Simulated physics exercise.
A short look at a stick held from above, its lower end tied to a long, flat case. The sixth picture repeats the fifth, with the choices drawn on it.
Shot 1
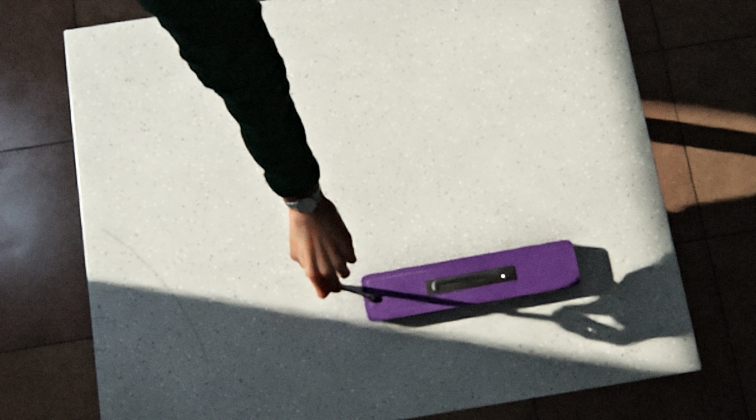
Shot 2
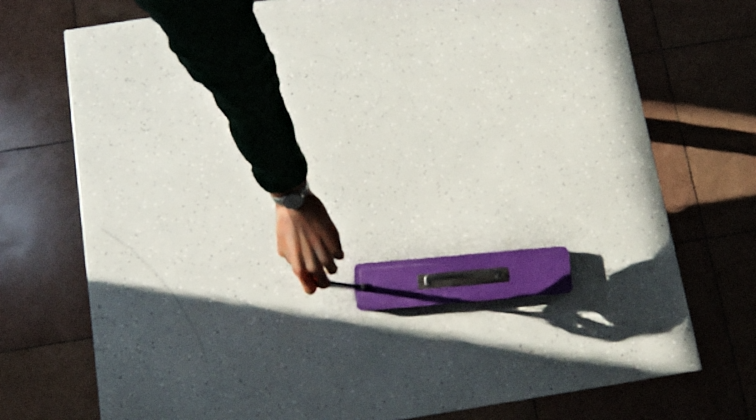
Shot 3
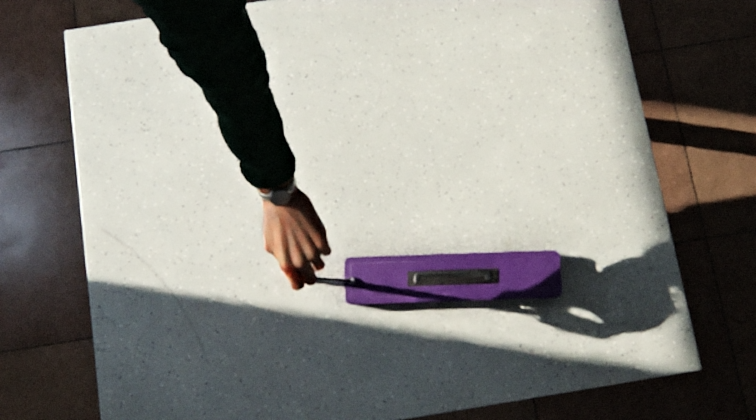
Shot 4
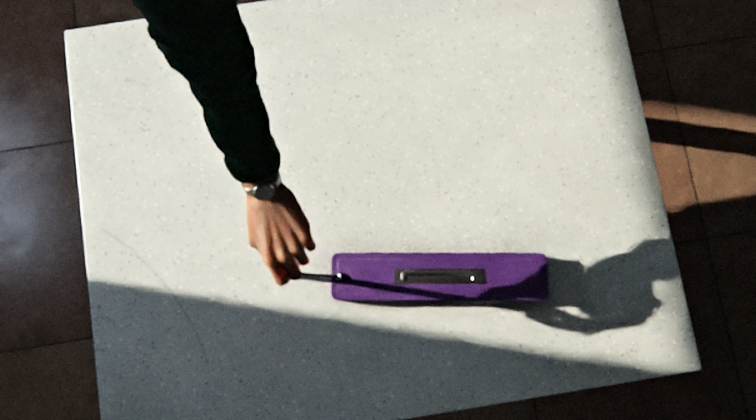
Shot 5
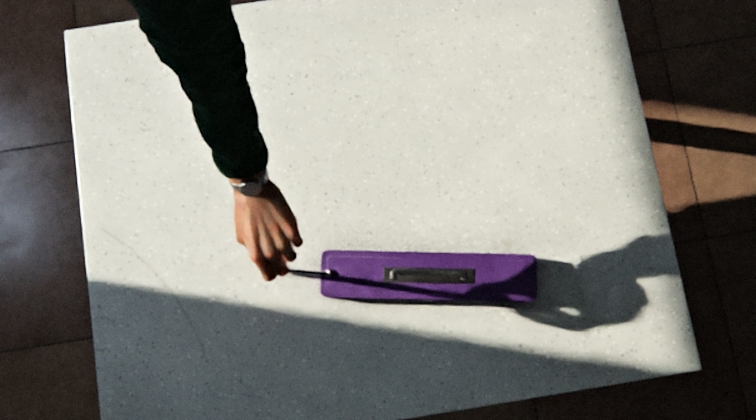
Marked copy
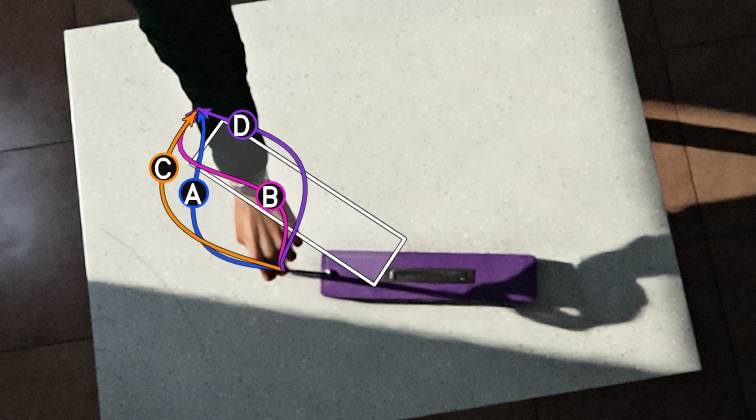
Purple case sliding a short way left across a pale tabletop, turning slightly, as a dark-sleeved arm draws it by a thin stick.
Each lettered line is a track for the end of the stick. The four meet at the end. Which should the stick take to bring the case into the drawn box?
Take B.
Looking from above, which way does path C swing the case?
It turns clockwise.
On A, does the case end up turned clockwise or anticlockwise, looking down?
Clockwise.
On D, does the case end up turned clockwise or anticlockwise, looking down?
On that path, clockwise.
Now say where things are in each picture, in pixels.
In the first frame, purple case (471, 280).
In the second frame, purple case (463, 278).
In the third frame, purple case (453, 277).
In the fourth frame, purple case (440, 276).
In the fifth frame, purple case (429, 275).
On the marked copy, A from (283, 270) via (193, 217) to (198, 109); B from (283, 270) via (243, 182) to (198, 109); C from (283, 270) via (175, 220) to (195, 113); D from (283, 270) via (299, 163) to (198, 109); the outline at (297, 201).
Taking B. A third of the way, foot of the stick (271, 196), middle of the case (401, 256).
Two thirds of the way, foot of the stick (196, 164), middle of the case (326, 221).
When it is over, foot of the stick (199, 109), middle of the case (296, 201); it lies in the outline.
As for the rest, A leaves its middle at (291, 212); C leaves its middle at (276, 219); D leaves its middle at (318, 181).
